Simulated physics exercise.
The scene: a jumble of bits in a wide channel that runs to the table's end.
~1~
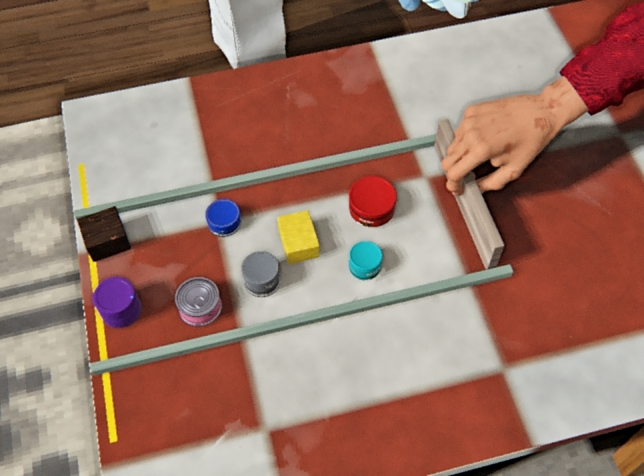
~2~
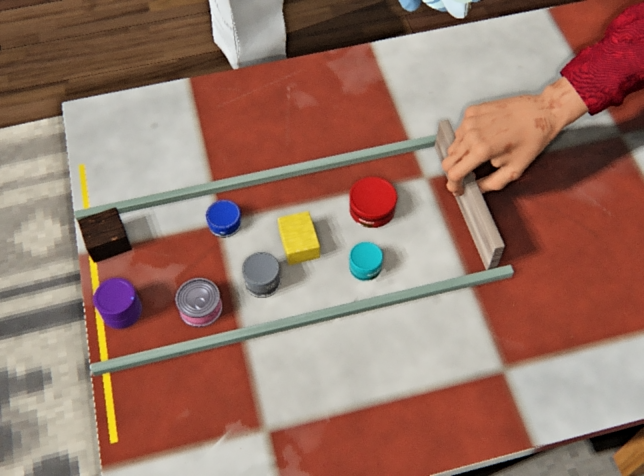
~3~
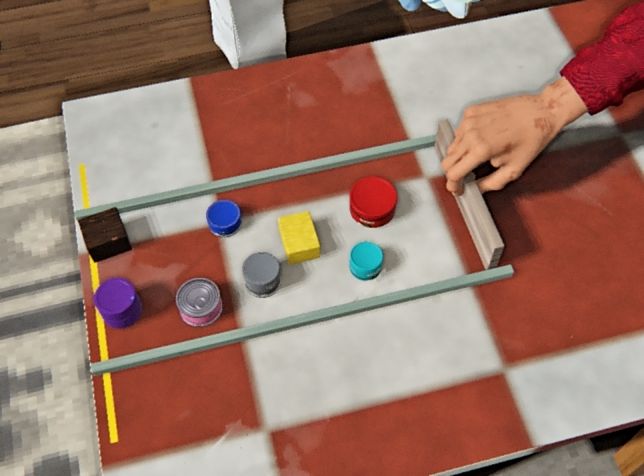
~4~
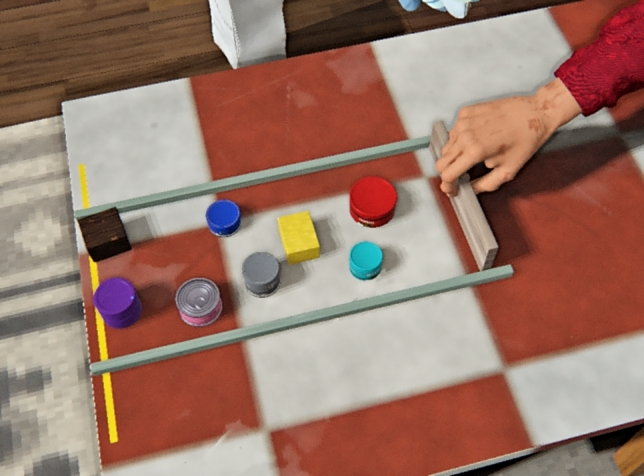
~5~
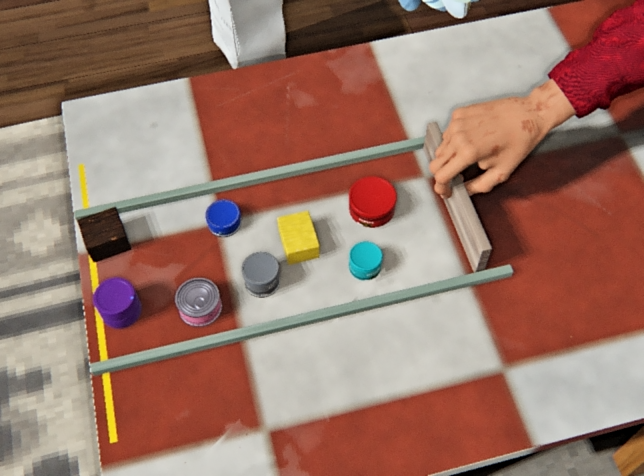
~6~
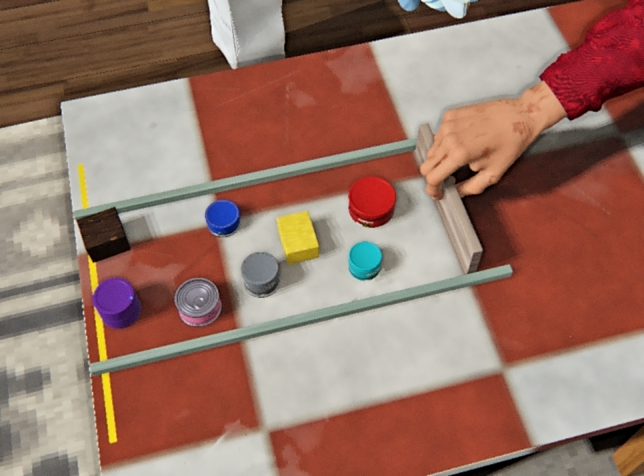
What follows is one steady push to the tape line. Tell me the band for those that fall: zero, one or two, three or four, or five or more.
The number that fall off is five or more.
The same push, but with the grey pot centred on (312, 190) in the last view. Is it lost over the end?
The grey pot is lost.
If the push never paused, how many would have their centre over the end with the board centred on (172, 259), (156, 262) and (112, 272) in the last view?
It would be 1, 2 and 5.
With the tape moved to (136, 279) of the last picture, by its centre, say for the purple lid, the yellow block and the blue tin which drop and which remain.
The purple lid falls, the yellow block does not fall, the blue tin stays on.
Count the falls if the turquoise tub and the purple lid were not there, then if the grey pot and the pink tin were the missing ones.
First 6, then 6.
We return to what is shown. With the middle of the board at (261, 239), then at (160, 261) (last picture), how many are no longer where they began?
6 and 8.
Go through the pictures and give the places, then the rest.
The first frame shows black block (104, 234); purple lid (118, 303); pink tin (199, 302); board (467, 193); tape (96, 288).
The second frame shows purple lid (118, 303); red tub (373, 203).
The third frame shows pink tin (199, 302); turquoise tub (366, 261).
The fourth frame shows black block (105, 235); yellow block (299, 238).
The fifth frame shows purple lid (118, 303); grey pot (261, 275).
The sixth frame shows black block (104, 235); purple lid (117, 303); pink tin (198, 302); board (446, 197); tape (95, 289).
Early on, none off yet; black block at rest near (104, 235); purple lid at rest near (117, 303); pink tin at rest near (198, 302).
A while later, none off yet; black block at rest near (104, 235); purple lid at rest near (117, 303); pink tin travelled about its own width near (168, 309).
Further along, one off so far; black block travelled a little near (86, 234); purple lid leaning well over near (54, 338); pink tin travelled well along near (75, 336).
Finally, the number that fall off is five or more; lost, red tub, turquoise tub, yellow block, grey pot, blue tin, pink tin, purple lid and black block.
